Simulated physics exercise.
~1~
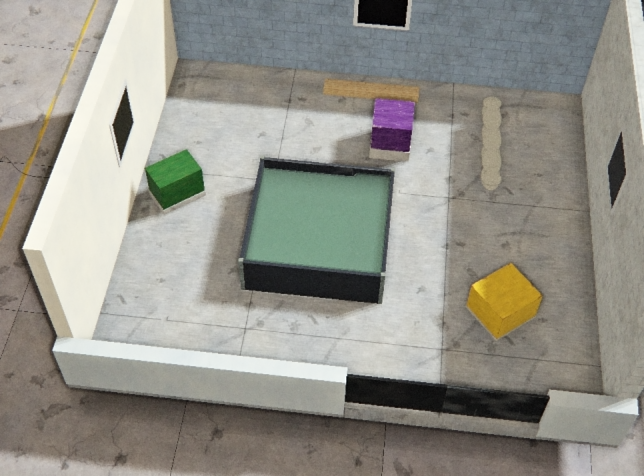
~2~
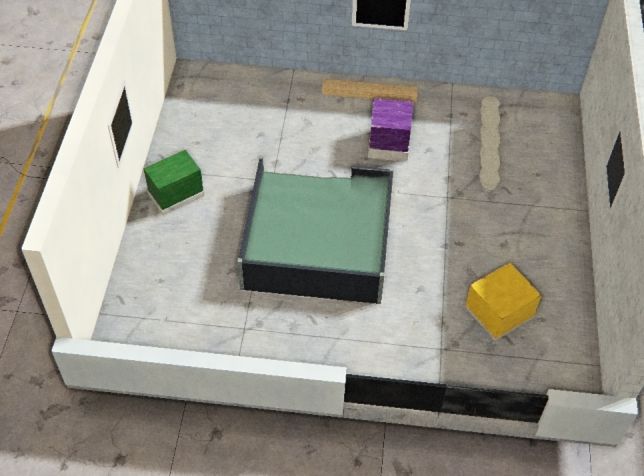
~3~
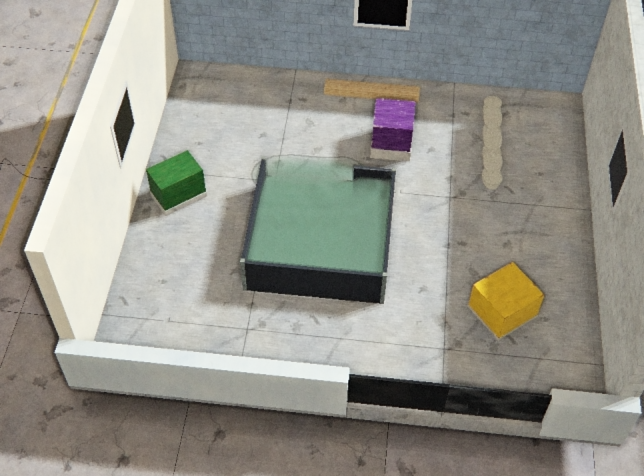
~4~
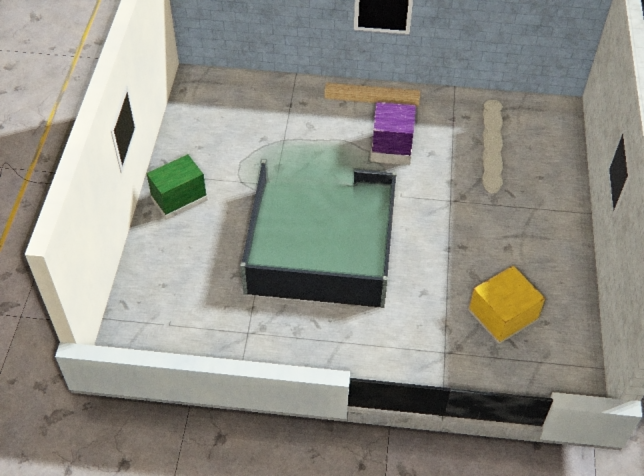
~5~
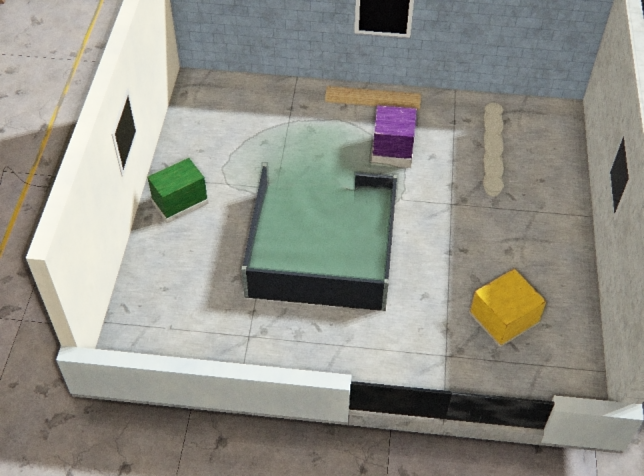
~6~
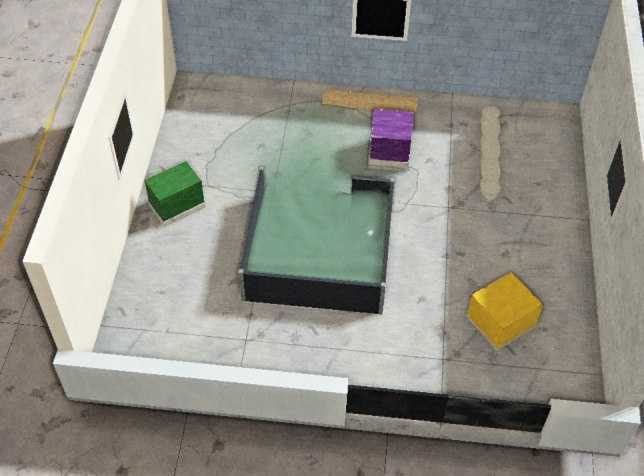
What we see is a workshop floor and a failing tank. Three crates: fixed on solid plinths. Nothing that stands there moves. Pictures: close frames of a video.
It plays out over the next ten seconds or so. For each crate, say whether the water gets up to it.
As I see it, yellow crate: Not safe; green crate: Not safe; purple crate: Safe.
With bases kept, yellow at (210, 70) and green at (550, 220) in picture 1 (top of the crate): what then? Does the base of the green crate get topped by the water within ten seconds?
As for the green one, it keeps clear.
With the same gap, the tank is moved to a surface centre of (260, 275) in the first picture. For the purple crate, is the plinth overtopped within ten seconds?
Purple crate: Untouched.
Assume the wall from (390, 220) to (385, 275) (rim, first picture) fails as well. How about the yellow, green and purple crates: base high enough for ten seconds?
Going through them, the yellow crate gets reached, the green crate is never reached and the purple crate is never reached.
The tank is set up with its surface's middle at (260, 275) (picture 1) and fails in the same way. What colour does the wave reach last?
Last of all, it's the yellow-painted one.
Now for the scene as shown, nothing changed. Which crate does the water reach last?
I'd name the yellow-painted one.
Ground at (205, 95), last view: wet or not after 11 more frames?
That spot: Submerged.
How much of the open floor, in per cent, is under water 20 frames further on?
That's roughly 35 per cent.
A moment on, water covers 20 % of the floor; the yellow crate not reached, the green crate water round its plinth, the purple crate water round its plinth.
Next, water covers 30 % of the floor; the yellow crate not reached, the green crate water round its plinth, the purple crate water round its plinth.
Then, water covers 35 % of the floor; the yellow crate not reached, the green crate water round its plinth, the purple crate water round its plinth.
Later, water covers 75 % of the floor; the yellow crate water round its plinth, the green crate water round its plinth, the purple crate water round its plinth.
In the end, water covers 95 % of the floor; the yellow crate was topped, the green crate was topped, the purple crate stayed above the water.
